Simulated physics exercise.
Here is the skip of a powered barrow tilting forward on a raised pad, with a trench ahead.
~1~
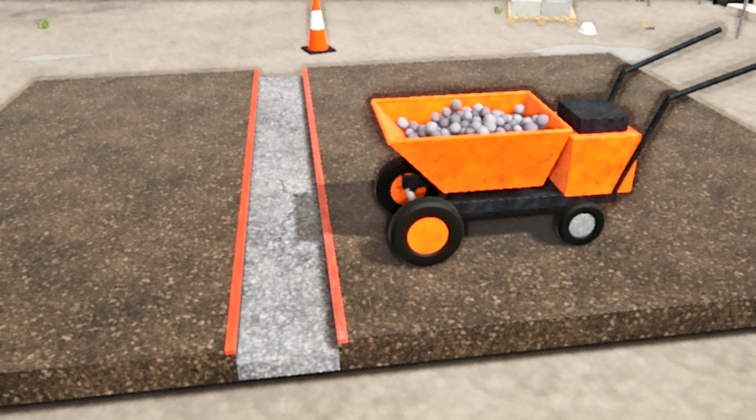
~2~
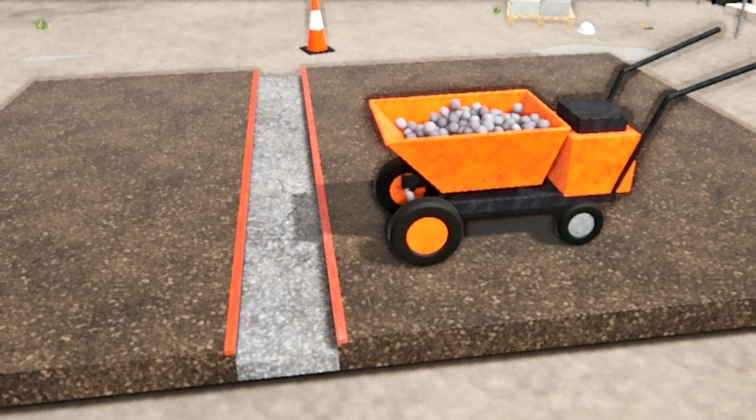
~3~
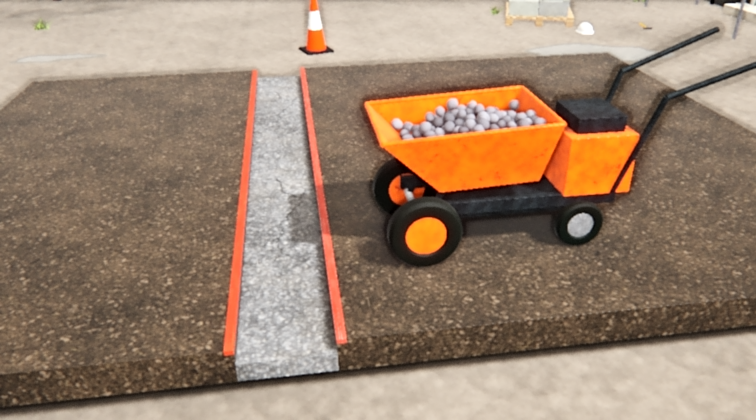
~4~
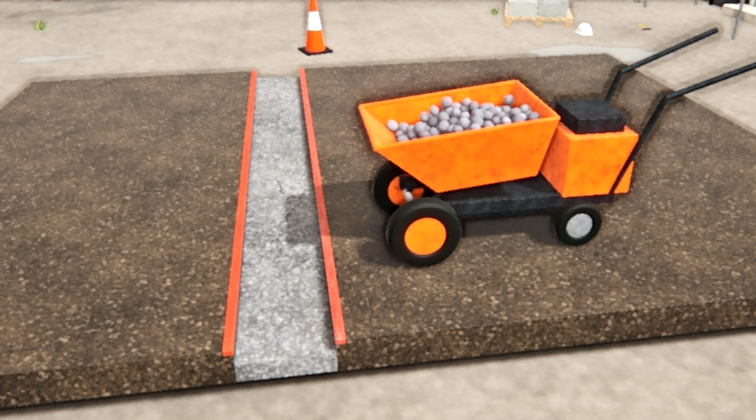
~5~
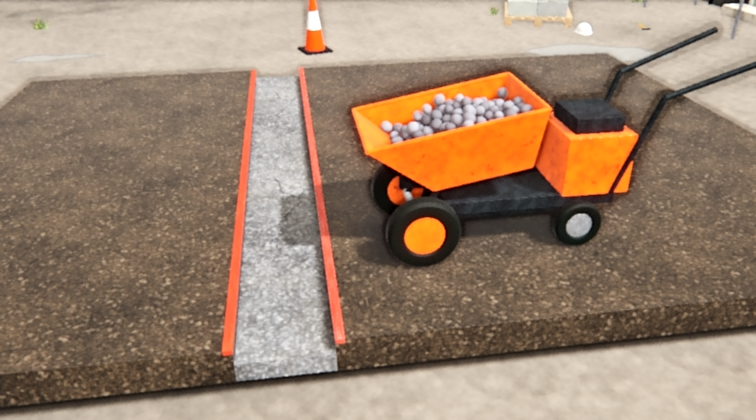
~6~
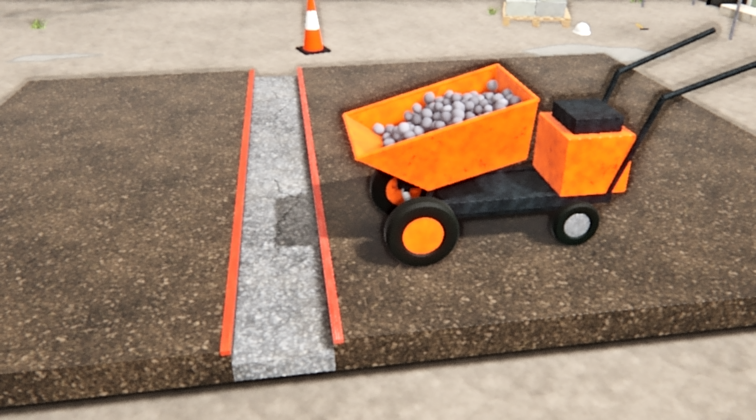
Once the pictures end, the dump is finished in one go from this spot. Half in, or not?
The trench takes the larger part.
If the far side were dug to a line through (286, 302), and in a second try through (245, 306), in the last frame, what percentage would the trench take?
About 30 and 60 per cent.
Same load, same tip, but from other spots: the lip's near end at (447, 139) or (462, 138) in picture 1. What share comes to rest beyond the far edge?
The first gives 0 %, the second 0 %.
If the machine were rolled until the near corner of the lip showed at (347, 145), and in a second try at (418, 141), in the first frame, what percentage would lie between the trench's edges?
In turn 40 and 70 in a hundred.
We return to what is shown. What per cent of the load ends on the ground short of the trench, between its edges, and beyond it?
About: Short 0, between 80, beyond 10 per cent.
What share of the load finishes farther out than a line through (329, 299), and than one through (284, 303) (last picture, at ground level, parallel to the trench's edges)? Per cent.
Roughly 90 per cent, and 50 per cent.
Just after the last frame, skip tipped steeply; every one in the skip.
A moment on, skip tipped right over; the larger part in the skip; roughly a quarter in or heaped over the trench; about a tenth falling.
Further on, skip tipped right over; roughly a quarter in the skip; the larger part in or heaped over the trench; about a tenth beyond it.
When it is over, skip tipped right over; about a tenth in the skip; the larger part in or heaped over the trench; about a tenth beyond it.
